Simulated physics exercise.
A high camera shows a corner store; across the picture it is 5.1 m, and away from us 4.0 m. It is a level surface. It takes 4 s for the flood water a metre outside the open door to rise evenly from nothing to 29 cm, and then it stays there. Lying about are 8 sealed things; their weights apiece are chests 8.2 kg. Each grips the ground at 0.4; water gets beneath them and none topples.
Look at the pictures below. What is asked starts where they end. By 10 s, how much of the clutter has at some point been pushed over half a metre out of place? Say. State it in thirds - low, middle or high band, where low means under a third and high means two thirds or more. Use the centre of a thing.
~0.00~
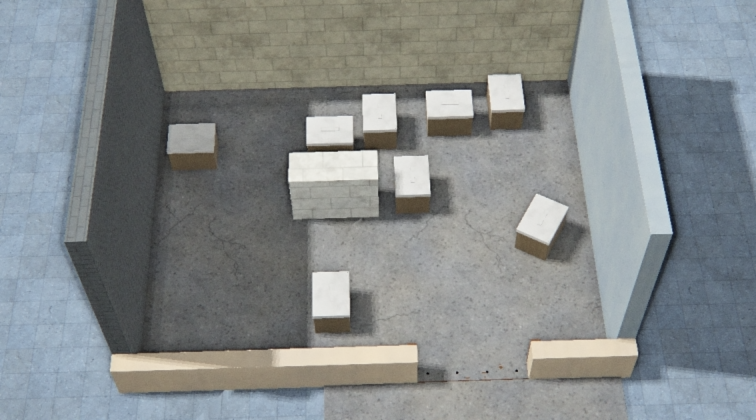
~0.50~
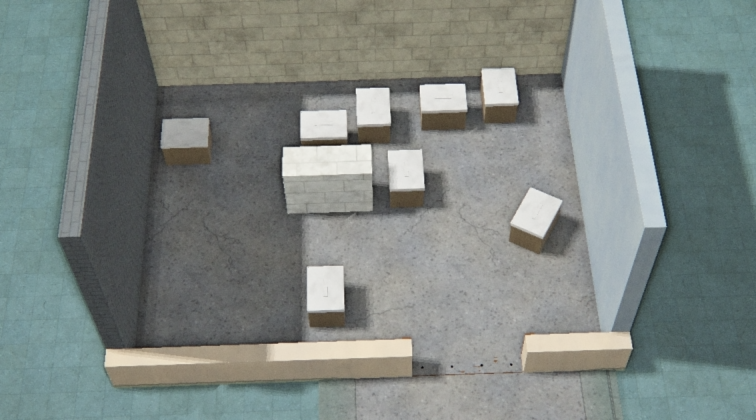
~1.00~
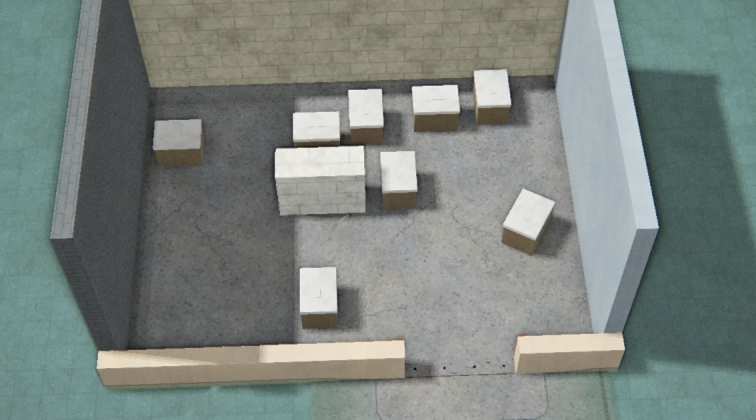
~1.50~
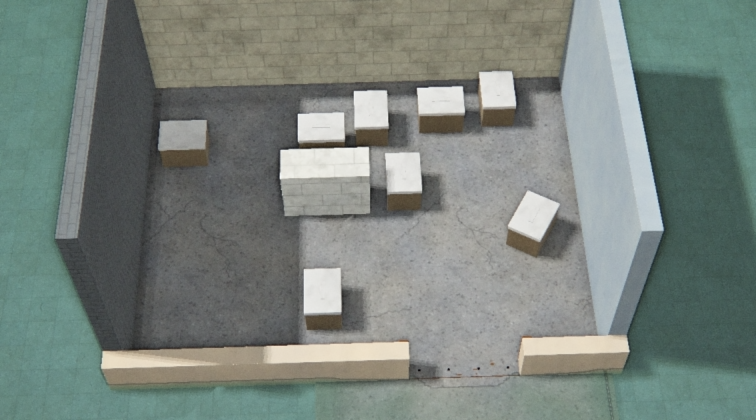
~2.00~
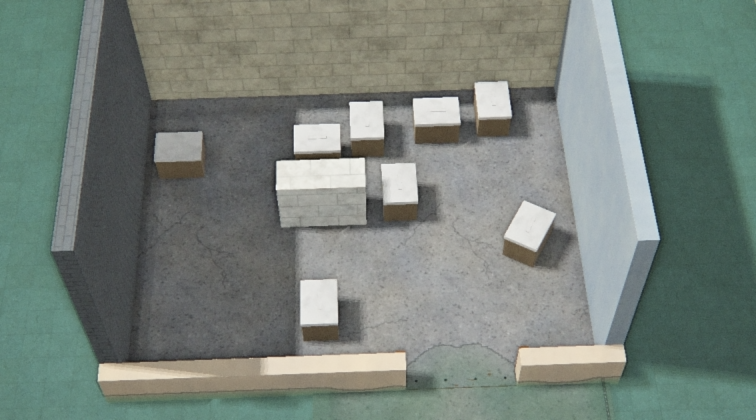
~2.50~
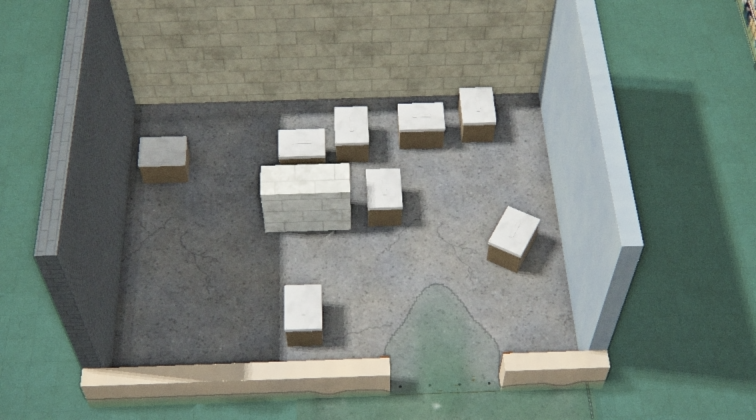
High band.
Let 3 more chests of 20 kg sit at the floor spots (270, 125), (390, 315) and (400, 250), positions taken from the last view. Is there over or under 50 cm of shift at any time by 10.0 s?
For each in turn I get a greater distance, a greater distance and a greater distance.
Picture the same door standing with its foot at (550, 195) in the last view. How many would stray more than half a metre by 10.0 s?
Then it comes to 8 of them.
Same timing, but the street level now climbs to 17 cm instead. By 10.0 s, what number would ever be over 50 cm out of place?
Then it comes to 4.
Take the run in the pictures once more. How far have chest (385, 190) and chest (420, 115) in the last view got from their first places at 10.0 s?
In that order: 250 cm, 200 cm.
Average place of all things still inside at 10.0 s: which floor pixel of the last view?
Around (259, 195).
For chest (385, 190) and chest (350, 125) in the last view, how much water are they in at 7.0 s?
Depths: Near 13 cm, then near 4 cm.
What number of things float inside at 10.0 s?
Then: 7.
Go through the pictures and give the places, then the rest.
The first picture shows a chest at (543, 218) rests on the ground; a chest at (330, 130), on the bottom; water covers 0.0 m2; 0 of 8 have shifted.
The second picture shows a chest at (537, 212), on the bottom; a chest at (324, 124), on the bottom; 0.0 m2 under water; 0 of 8 have shifted.
The third picture shows a chest at (529, 213) rests on the ground; a chest at (316, 125) rests on the ground; water covers 0.0 m2; 0 of 8 have shifted.
The fourth picture shows a chest at (534, 215), on the bottom; a chest at (321, 126), on the bottom; 0.0 m2 under water; 0 of 8 have shifted.
The fifth picture shows a chest at (530, 225) rests on the ground; a chest at (317, 138), on the bottom; water covers 0.2 m2; 0 of 8 have shifted.
The sixth picture shows a chest at (515, 230), on the bottom; a chest at (302, 143) rests on the ground; 1.0 m2 under water; 0 of 8 have shifted.
After 3.5 s 0 of 8 are over 50 cm from their spots; 0 afloat.
After 4.5 s 1 of 8 are over 50 cm from their spots; 0 afloat.
After 7.0 s 3 of 8 are over 50 cm from their spots; 4 afloat.
After 10.0 s 7 of 8 are over 50 cm from their spots, and 7 have been at some point; 7 afloat.
